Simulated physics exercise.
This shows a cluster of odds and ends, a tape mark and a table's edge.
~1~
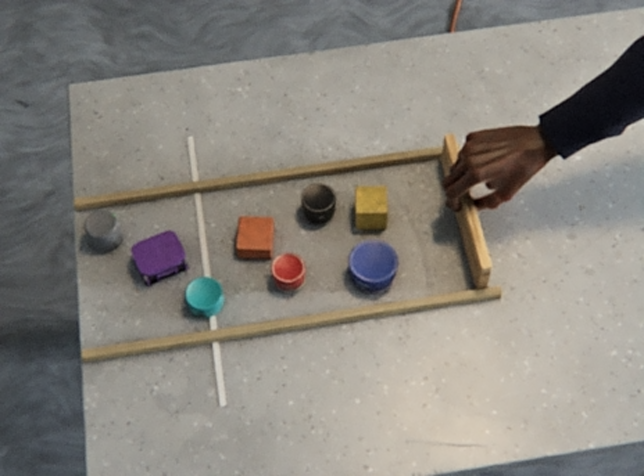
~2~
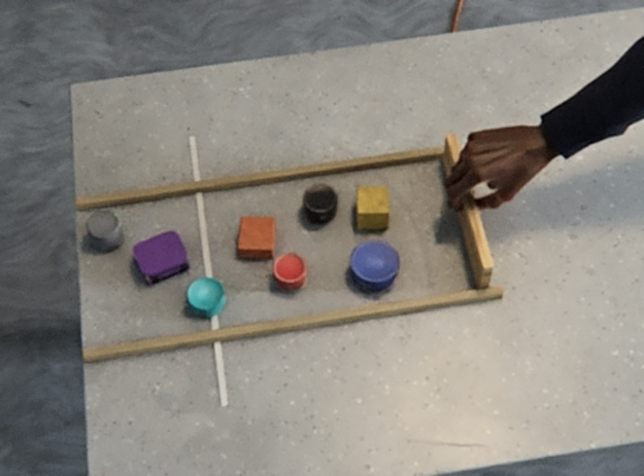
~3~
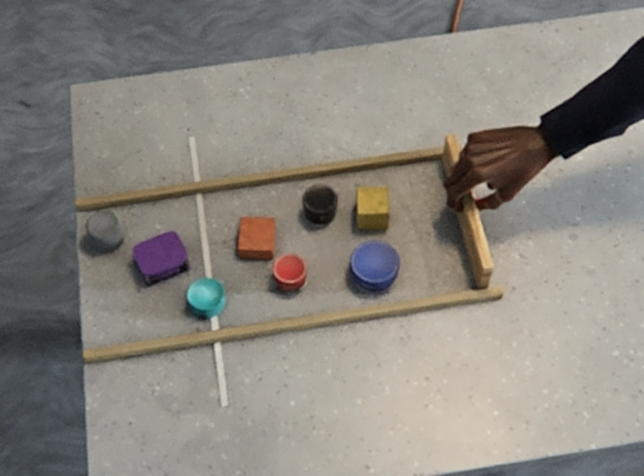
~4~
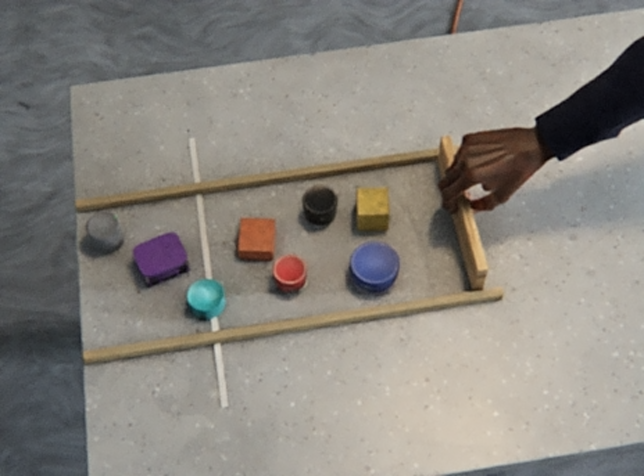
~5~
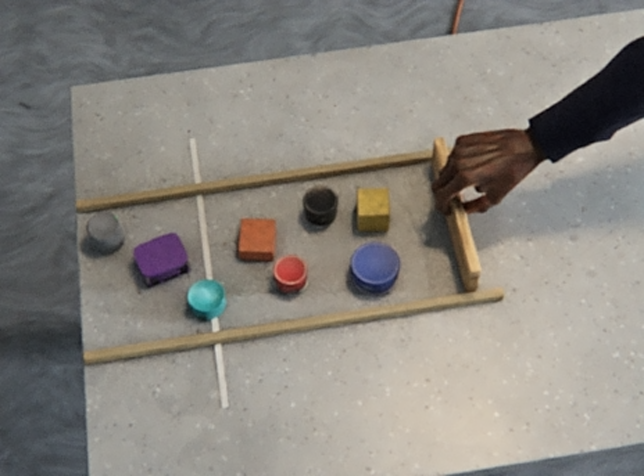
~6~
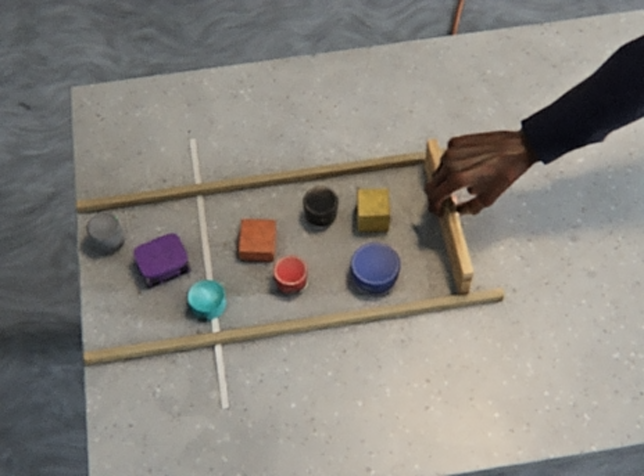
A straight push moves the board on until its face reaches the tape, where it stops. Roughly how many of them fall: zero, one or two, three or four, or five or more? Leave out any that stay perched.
Every one stays.
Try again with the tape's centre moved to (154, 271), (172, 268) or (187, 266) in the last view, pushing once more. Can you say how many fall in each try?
It would be 1, then 0, then 0.
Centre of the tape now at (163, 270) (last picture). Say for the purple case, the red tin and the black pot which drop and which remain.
Outcome: The purple case is gone; the red tin is safe; the black pot is safe.
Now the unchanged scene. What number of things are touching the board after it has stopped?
Contact count: 3.
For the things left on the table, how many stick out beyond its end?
Counting them gives 0.
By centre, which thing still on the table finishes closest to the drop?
The grey lid finishes closest.
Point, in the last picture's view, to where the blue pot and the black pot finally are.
Roughly (187, 299), and the other roughly (184, 212).
A little later, none off yet; grey lid at rest near (106, 233); purple case at rest near (162, 260); turquoise tub at rest near (207, 300).
Next, none off yet; grey lid at rest near (106, 233); purple case moving near (156, 262); turquoise tub shifted about its own width near (169, 314).
When it is over, the number that fall off is zero.
